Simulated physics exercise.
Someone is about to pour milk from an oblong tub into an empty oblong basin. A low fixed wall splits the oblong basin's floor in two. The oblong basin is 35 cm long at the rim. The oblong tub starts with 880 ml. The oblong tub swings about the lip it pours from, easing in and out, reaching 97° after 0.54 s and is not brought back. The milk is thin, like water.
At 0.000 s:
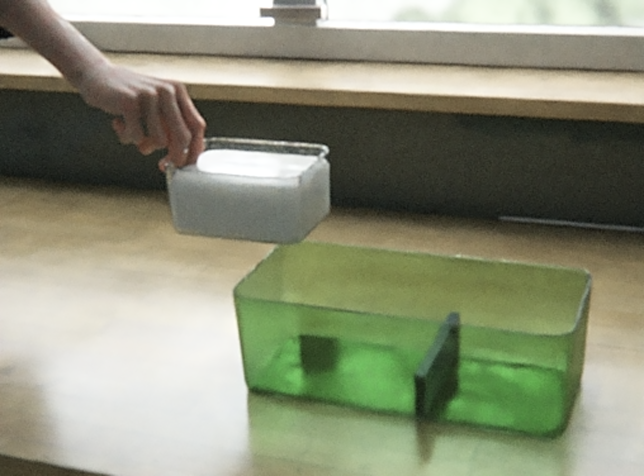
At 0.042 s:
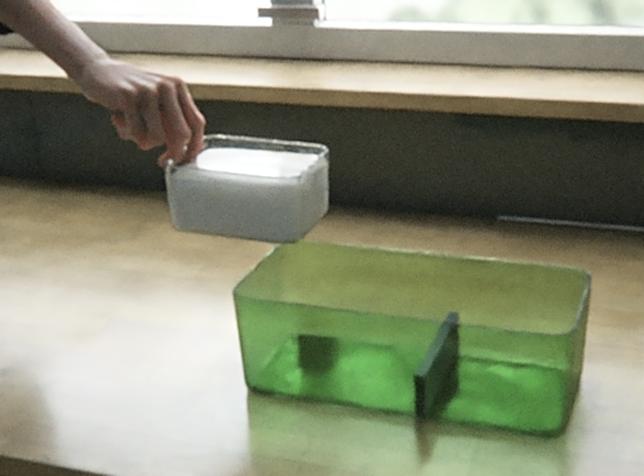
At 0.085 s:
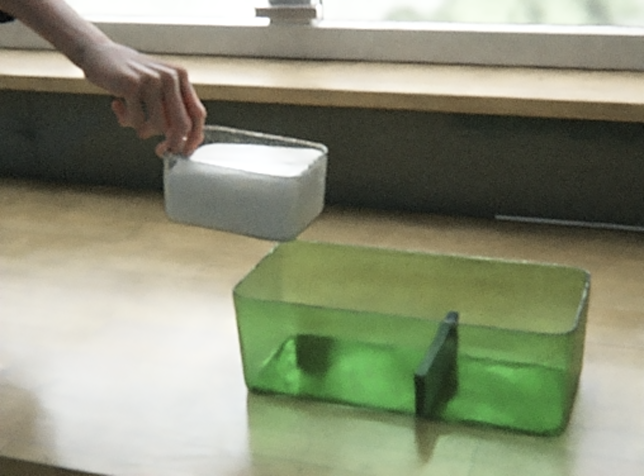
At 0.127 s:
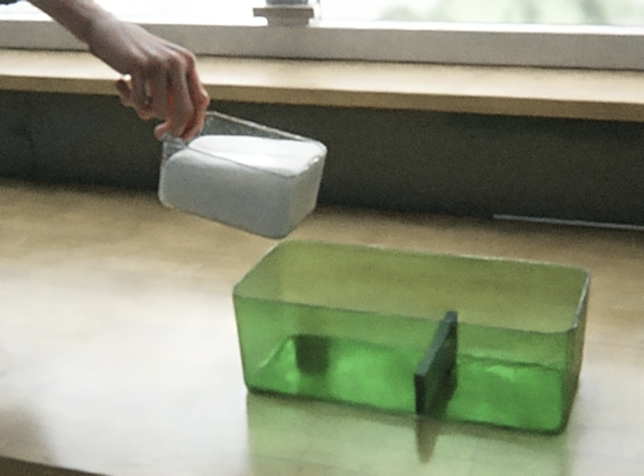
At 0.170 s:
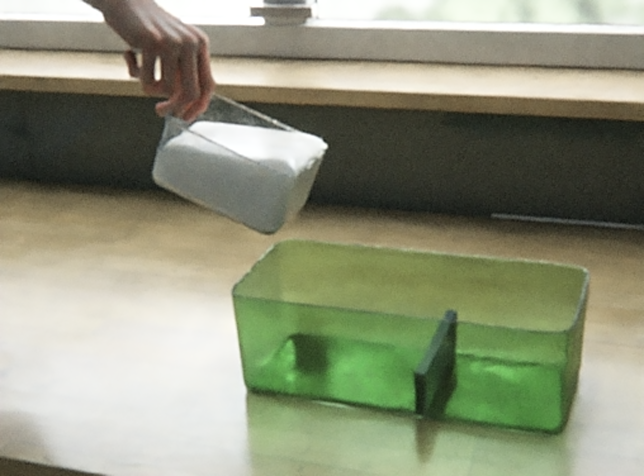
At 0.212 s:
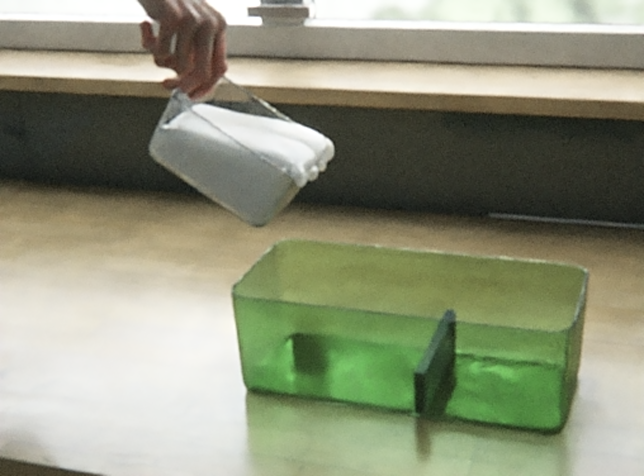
A hand tilts an oblong tub of milk steadily down to the right above a green oblong basin with a dark upright divider on a wooden surface, and the milk shifts toward the lower lip and begins running over it.
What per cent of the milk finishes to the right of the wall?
The far part has some 46 per cent.
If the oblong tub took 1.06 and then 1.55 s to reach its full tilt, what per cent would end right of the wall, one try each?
First 35, then 10 per cent.
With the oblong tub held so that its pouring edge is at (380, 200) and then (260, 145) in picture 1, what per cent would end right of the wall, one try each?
First 70, then 10 per cent.
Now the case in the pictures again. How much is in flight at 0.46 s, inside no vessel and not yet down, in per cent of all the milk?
Near 50 in a hundred.
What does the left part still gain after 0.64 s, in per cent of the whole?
Near 22 in a hundred.
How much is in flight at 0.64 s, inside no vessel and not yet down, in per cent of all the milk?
Near 16 in a hundred.
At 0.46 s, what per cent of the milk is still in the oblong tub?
About 40 per cent.
After 0.46 s the tilt is 92° and 39 per cent is still to pour, 11 is left of the wall and 0 right of it.
After 0.64 s the tilt is 97° and 6 per cent is still to pour, 26 is left of the wall and 51 right of it.
After 0.83 s the tilt is 97° and 2 per cent is still to pour, 35 is left of the wall and 37 right of it.
After 1.04 s the tilt is 97° and 0 per cent is still to pour, 46 is left of the wall and 47 right of it.
In the end 49 per cent lies left of the wall, 46 right of it and 5 outside.
